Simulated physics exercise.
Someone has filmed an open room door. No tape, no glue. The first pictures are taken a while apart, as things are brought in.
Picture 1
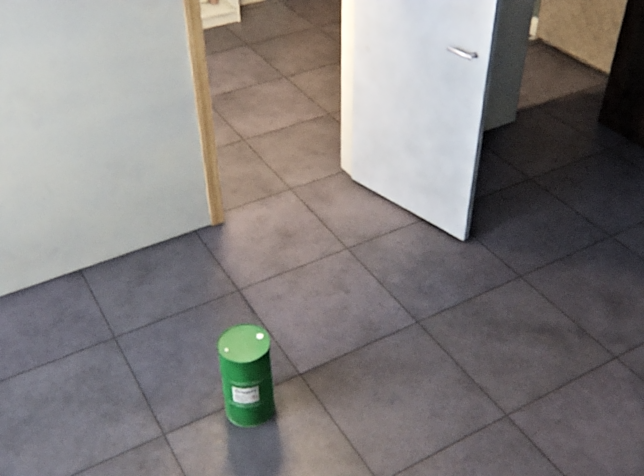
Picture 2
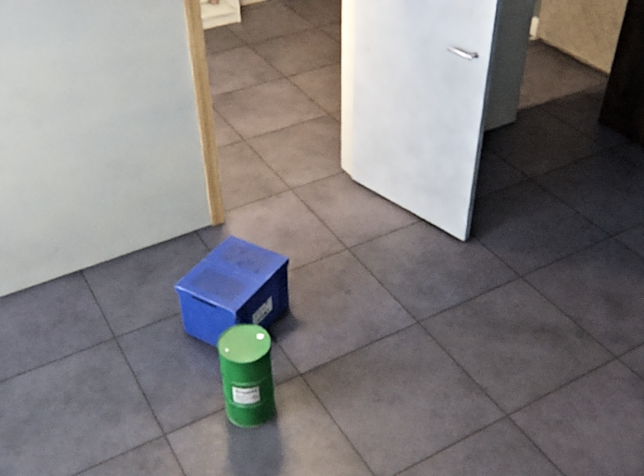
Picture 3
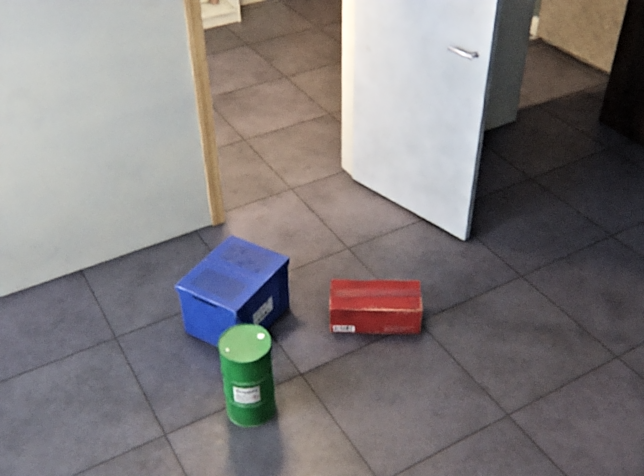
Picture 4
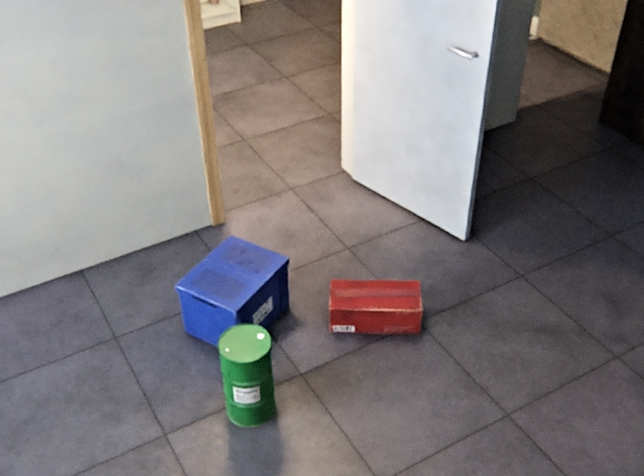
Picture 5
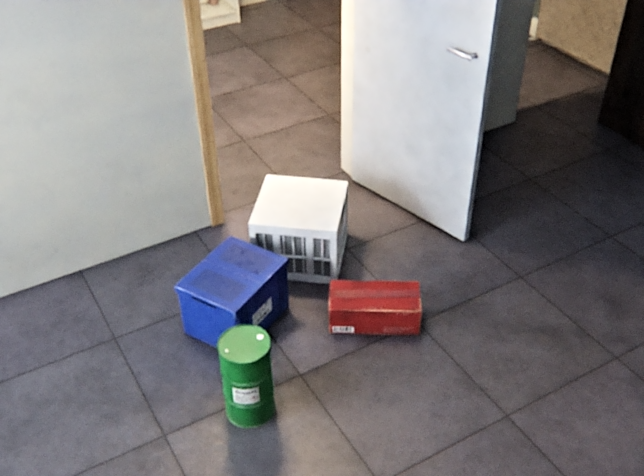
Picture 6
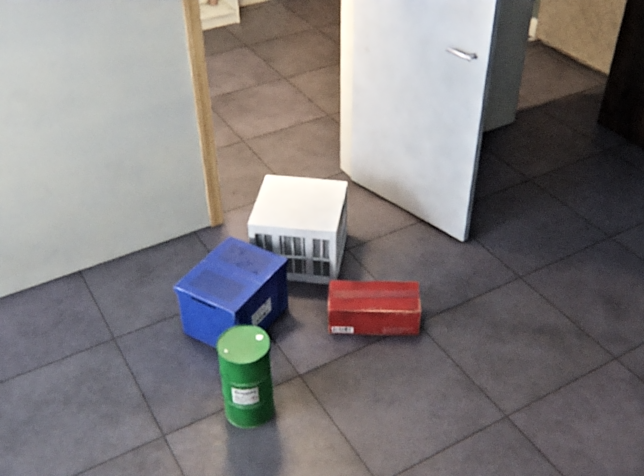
In a room with a grey tiled floor and an open door, a green canister stands alone; a blue tote, a red box and a white chest appear around it in turn, while the door stays still.
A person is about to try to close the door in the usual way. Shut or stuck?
Outcome: The door jams.
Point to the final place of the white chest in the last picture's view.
Around (273, 227).
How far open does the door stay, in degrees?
Some 45° open.
Then, 0.50 s on from there, door 87° open.
Then, 0.80 s on from there, door 65° open.
Then, 1.00 s on from there, door 53° open; white chest shifted a little near (294, 229).
Then, 1.20 s on from there, door 48° open; white chest shifted a little near (281, 229).
In the end, door 45° open; moved from the start, white chest; the other 3 unmoved. At the end, from the last picture's camera, white chest near (273, 227).
